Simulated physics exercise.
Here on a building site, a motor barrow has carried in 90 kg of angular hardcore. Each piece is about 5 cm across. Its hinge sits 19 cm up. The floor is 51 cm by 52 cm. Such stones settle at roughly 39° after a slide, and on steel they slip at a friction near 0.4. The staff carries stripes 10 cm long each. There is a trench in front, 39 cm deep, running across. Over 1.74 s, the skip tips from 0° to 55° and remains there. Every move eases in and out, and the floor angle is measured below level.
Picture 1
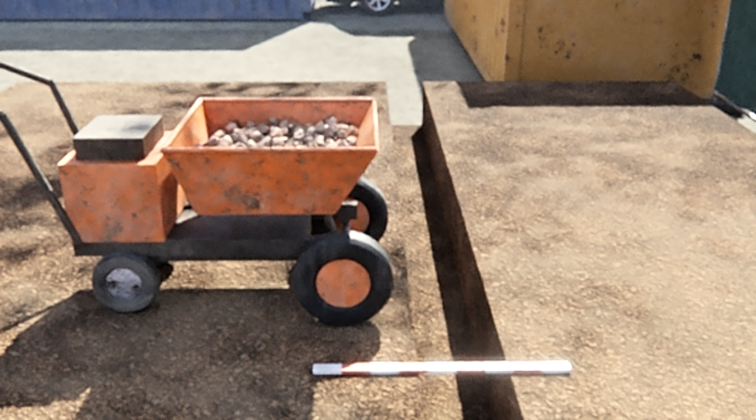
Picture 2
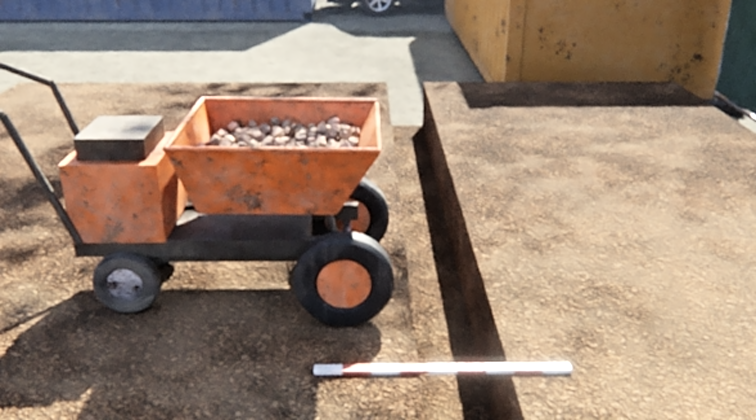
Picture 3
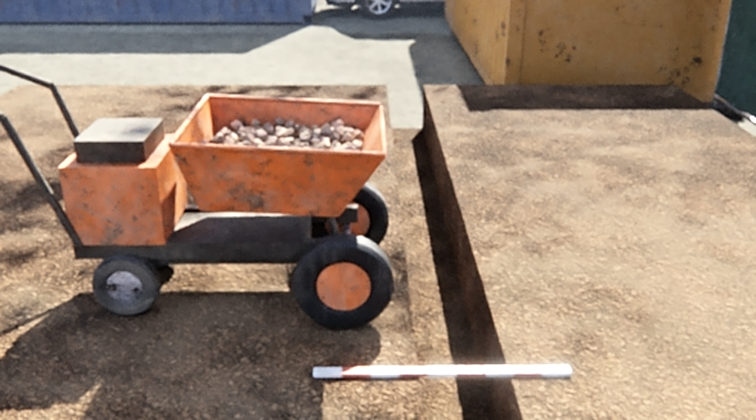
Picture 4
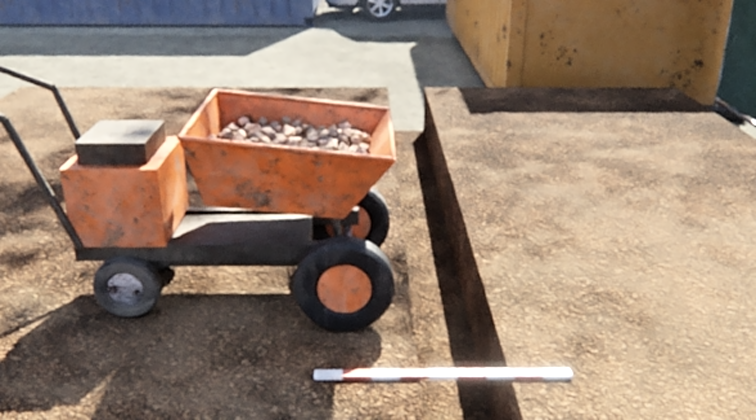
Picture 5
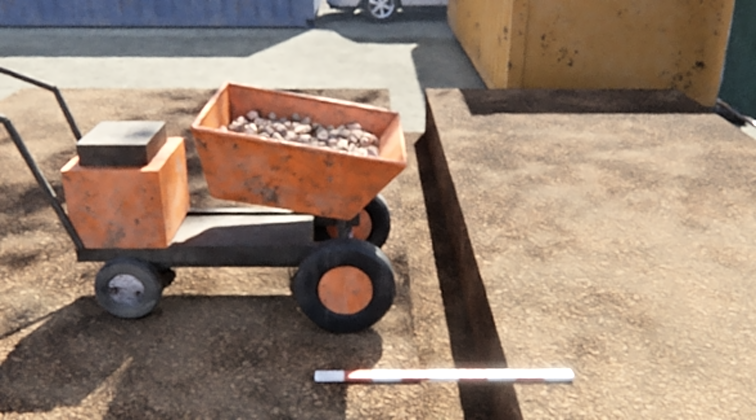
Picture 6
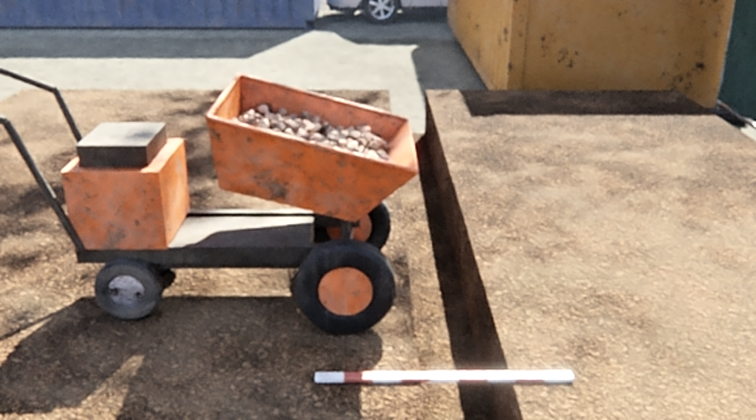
An orange motor barrow with a skip of grey-brown stones stands at left on brown, gritty ground at a building site, seen from the side and slightly above. A dark trench runs past its front wheels, a red-and-white striped staff lies in the foreground, and blue and yellow containers stand behind. The skip tilts gradually forward to the right, its rear rising, while the wheels stay put and the view barely shifts.
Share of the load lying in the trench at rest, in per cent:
0 per cent.
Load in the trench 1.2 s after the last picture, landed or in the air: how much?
Close to 0 per cent has got there by then.
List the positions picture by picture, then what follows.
The first frame shows lip at (377, 150), floor tilted 0°, highest stones at (307, 132).
In the second frame, the skip is at 1°, its lip at (380, 151); the top of the load is at (301, 132).
In the third frame, the skip is at 3°, its lip at (385, 155); the top of the load is at (281, 134).
The fourth frame shows lip at (394, 160), floor tilted 6°, highest stones at (270, 133).
In the fifth frame, the skip is at 10°, its lip at (406, 165); the top of the load is at (258, 127).
In the sixth frame, the skip is at 15°, its lip at (418, 172); the top of the load is at (263, 121).
Then, 0.7 s after the last picture the floor is at 46°, 100 % in the skip; the foremost stones are at (437, 200).
Then, 1.2 s after the last picture the floor is at 55°, 100 % in the skip; the foremost stones are at (459, 214).
Then, 1.6 s after the last picture the floor is at 55°, 100 % in the skip; the foremost stones are at (468, 222).
Then, 3.5 s after the last picture the floor is at 55°, 100 % in the skip; the foremost stones are at (468, 219).
